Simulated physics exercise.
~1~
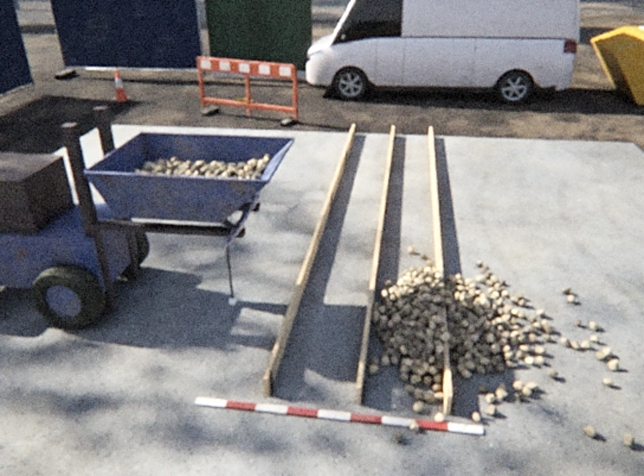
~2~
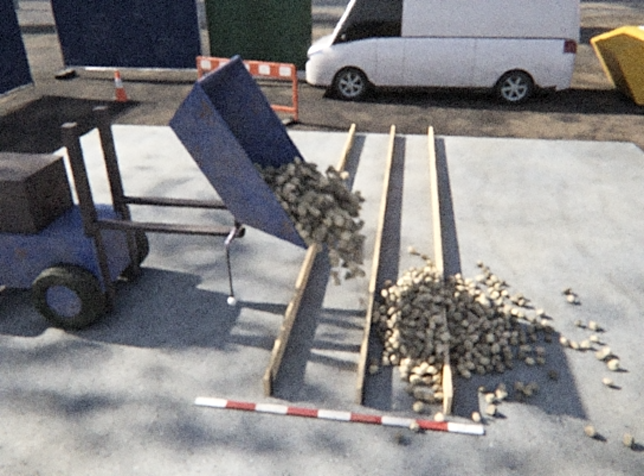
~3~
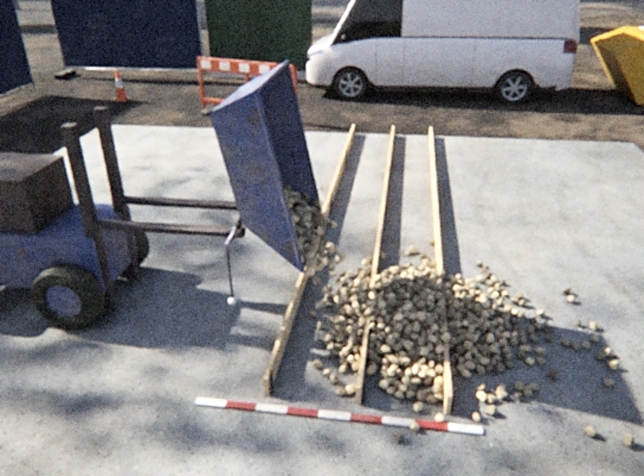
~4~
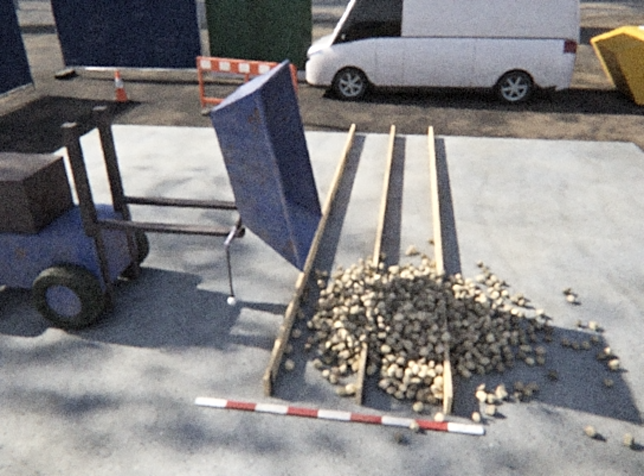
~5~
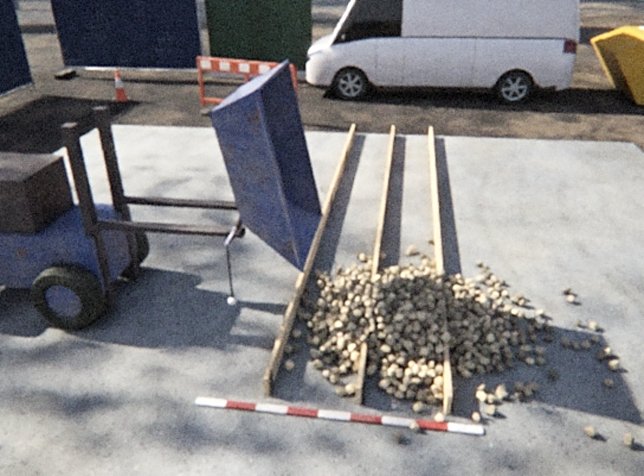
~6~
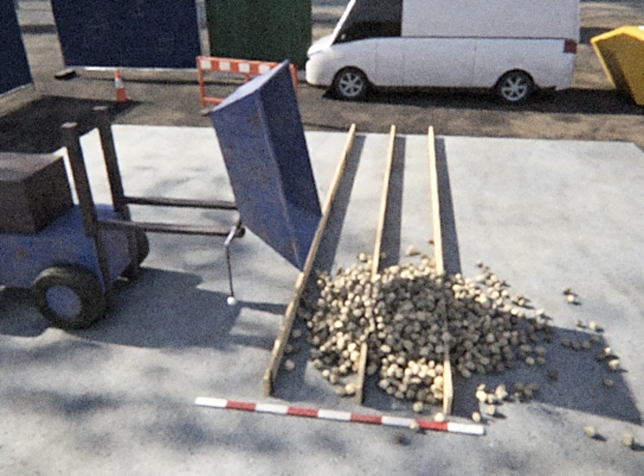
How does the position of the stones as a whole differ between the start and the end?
At the start the stones are split between the raised skip on the left and the heap on the right, but by the end they lie together in one wider heap on the ground. Taken as a whole, they end up farther right and lower in the view.
